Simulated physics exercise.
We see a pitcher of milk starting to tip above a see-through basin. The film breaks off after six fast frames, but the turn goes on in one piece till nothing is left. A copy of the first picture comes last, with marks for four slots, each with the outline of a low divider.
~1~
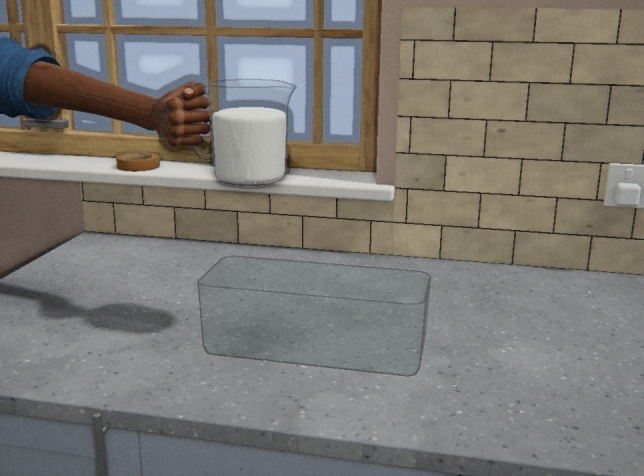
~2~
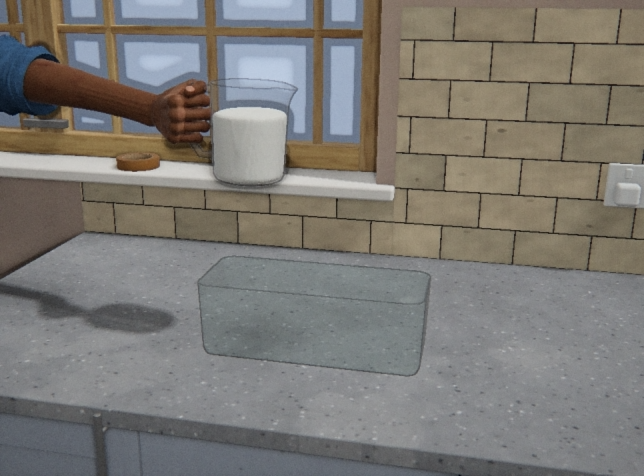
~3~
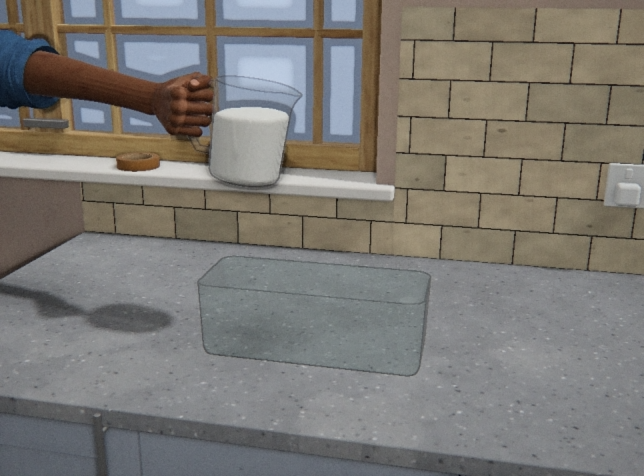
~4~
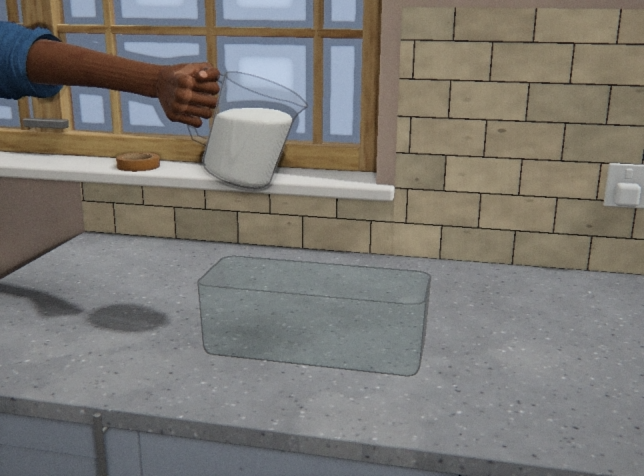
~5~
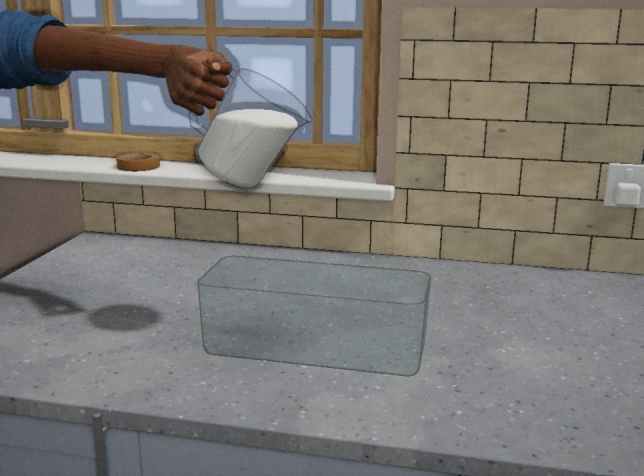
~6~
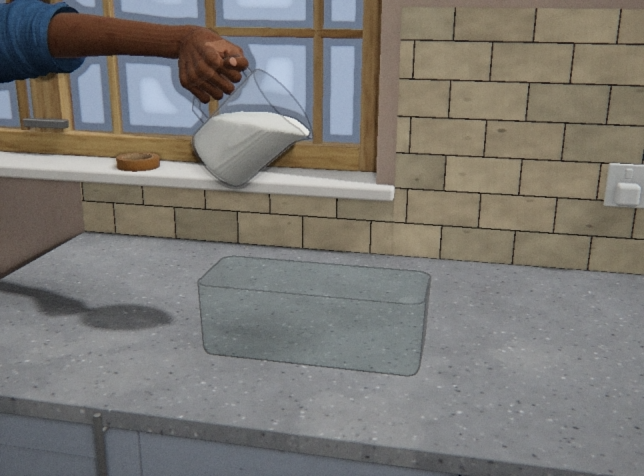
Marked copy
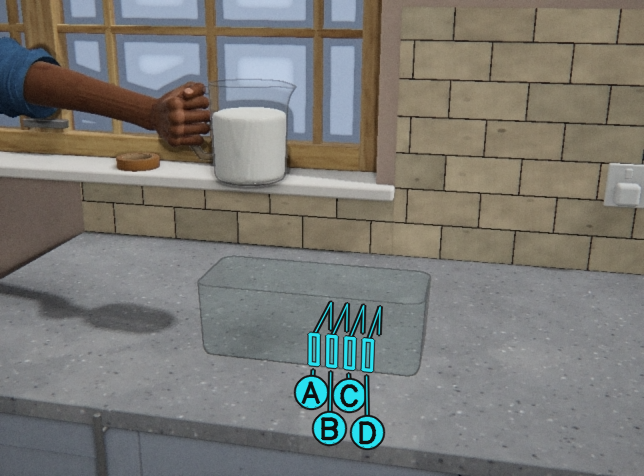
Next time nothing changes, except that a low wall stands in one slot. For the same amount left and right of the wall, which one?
Use place C.
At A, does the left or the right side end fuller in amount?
More ends on the right.
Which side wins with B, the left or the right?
The right side.
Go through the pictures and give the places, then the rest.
The first frame shows upright, lip at (294, 87); basin from (204, 351) to (420, 374); nothing has left yet.
The second frame shows tipped about 2°, lip at (296, 89); nothing has left yet.
The third frame shows tipped about 9°, lip at (301, 95); nothing has left yet.
The fourth frame shows tipped about 19°, lip at (306, 106); nothing has left yet.
The fifth frame shows tipped about 32°, lip at (311, 120); nothing has left yet.
The sixth frame shows tipped about 47°, lip at (312, 137); nothing has left yet.
In cyan, A at (313, 370); B at (330, 372); C at (348, 374); D at (366, 376).
With A, about 6 % ends left of the wall and 87 % right of it; 7 % is lost outside.
With B, about 9 % ends left of the wall and 85 % right of it; 6 % is lost outside.
With C, about 48 % ends left of the wall and 49 % right of it; 3 % is lost outside.
With D, about 81 % ends left of the wall and 9 % right of it; 10 % is lost outside.
